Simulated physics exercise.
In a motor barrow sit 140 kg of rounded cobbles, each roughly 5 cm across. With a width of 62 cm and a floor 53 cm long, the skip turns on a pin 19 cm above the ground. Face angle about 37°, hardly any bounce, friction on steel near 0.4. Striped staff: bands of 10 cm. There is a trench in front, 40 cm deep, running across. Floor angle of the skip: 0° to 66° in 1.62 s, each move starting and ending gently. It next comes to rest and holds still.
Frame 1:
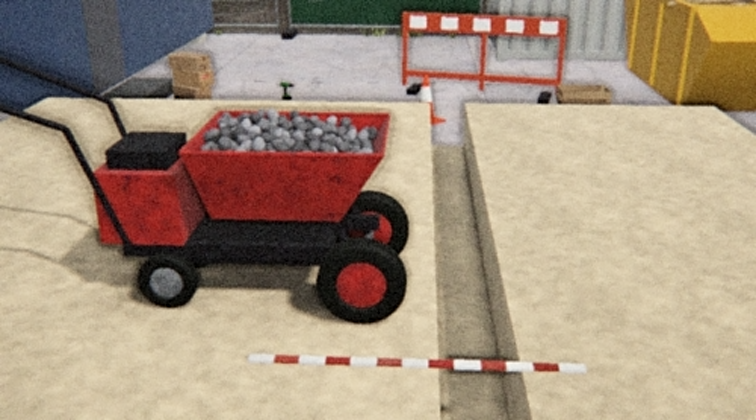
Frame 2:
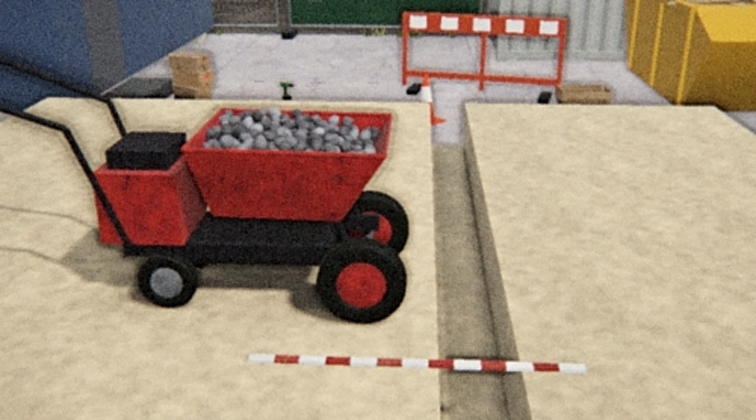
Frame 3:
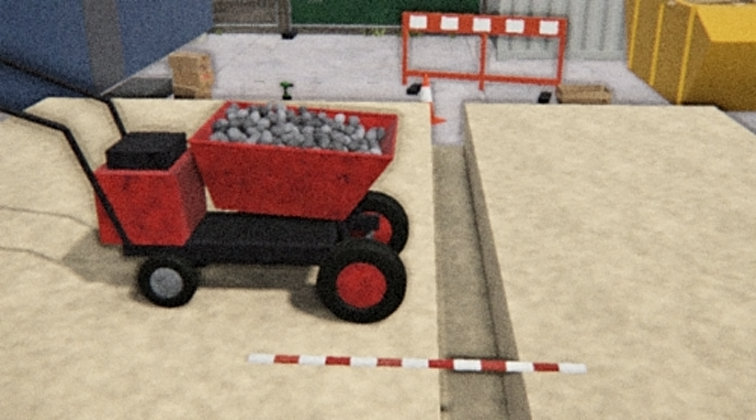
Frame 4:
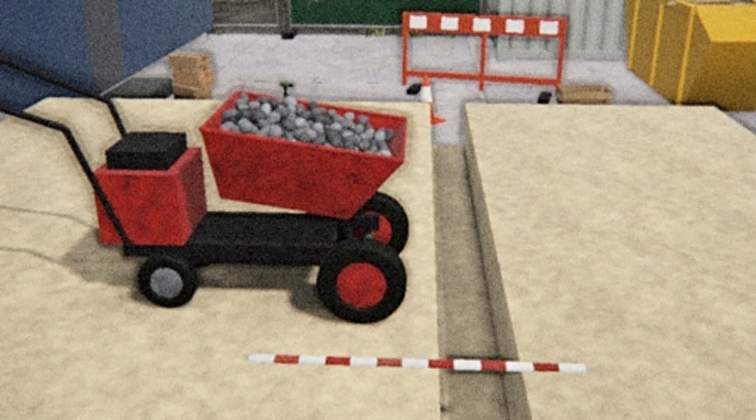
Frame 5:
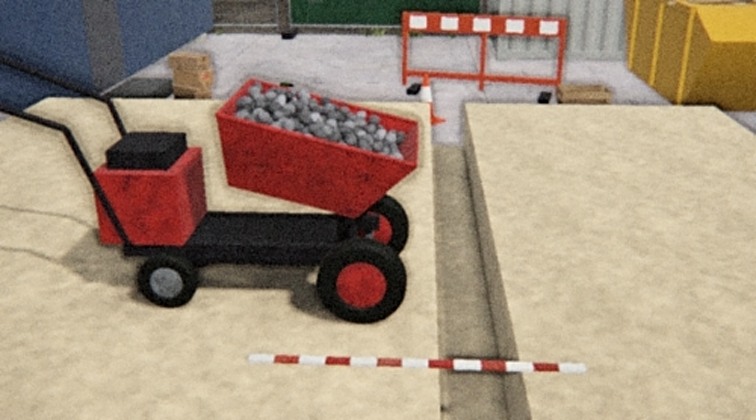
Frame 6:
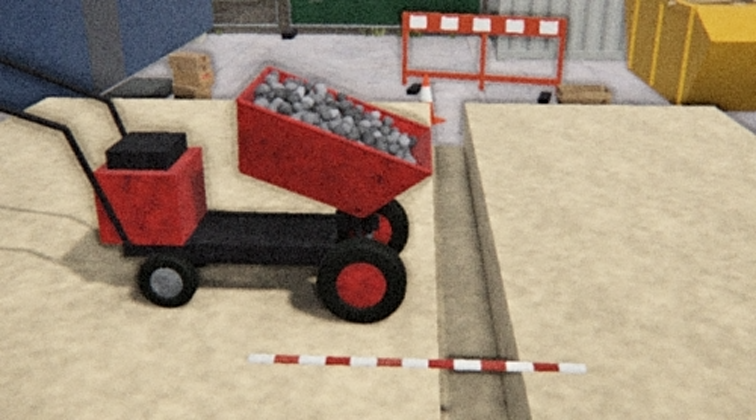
A red motor barrow loaded with grey cobbles stood still beside a narrow trench, and its skip slowly tilted toward the right, the left end rising while the stones stayed heaped inside.
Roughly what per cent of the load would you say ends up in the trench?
I'd say 29 per cent ends up in the trench.
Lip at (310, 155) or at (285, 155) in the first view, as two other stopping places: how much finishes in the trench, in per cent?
First place: Near 75%; second place: Near 70%.
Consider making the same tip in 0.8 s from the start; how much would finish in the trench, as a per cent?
About 20 percent, I'd say.
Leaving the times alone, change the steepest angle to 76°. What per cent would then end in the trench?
Around 30 per cent would finish in the trench.
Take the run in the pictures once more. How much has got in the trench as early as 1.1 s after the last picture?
At that moment: Approx. 5 %.
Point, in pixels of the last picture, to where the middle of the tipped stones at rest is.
Their middle lands near (536, 292).
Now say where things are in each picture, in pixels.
The first picture shows lip at (383, 156), floor tilted 0°, highest stones at (271, 120).
In the second picture, the skip is at 1°, its lip at (385, 157); the top of the load is at (261, 118).
In the third picture, the skip is at 4°, its lip at (393, 158); the top of the load is at (258, 114).
In the fourth picture, the skip is at 8°, its lip at (404, 161); the top of the load is at (263, 106).
The fifth picture shows lip at (417, 166), floor tilted 14°, highest stones at (266, 97).
The sixth picture shows lip at (432, 173), floor tilted 20°, highest stones at (282, 86).
Then, 0.6 s after the last picture the floor is at 56°, 99 % in the skip, 1 % in the trench; the foremost stones are at (498, 210).
Then, 1.1 s after the last picture the floor is at 66°, 66 % in the skip, 3 % in the trench, 31 % past the trench; the foremost stones are at (630, 309).
Then, 1.5 s after the last picture the floor is at 66°, 46 % in the skip, 4 % in the trench, 50 % past the trench; the foremost stones are at (697, 303).
Then, 3.4 s after the last picture the floor is at 66°, 19 % in the skip, 29 % in the trench, 52 % past the trench; the foremost stones are at (728, 301).
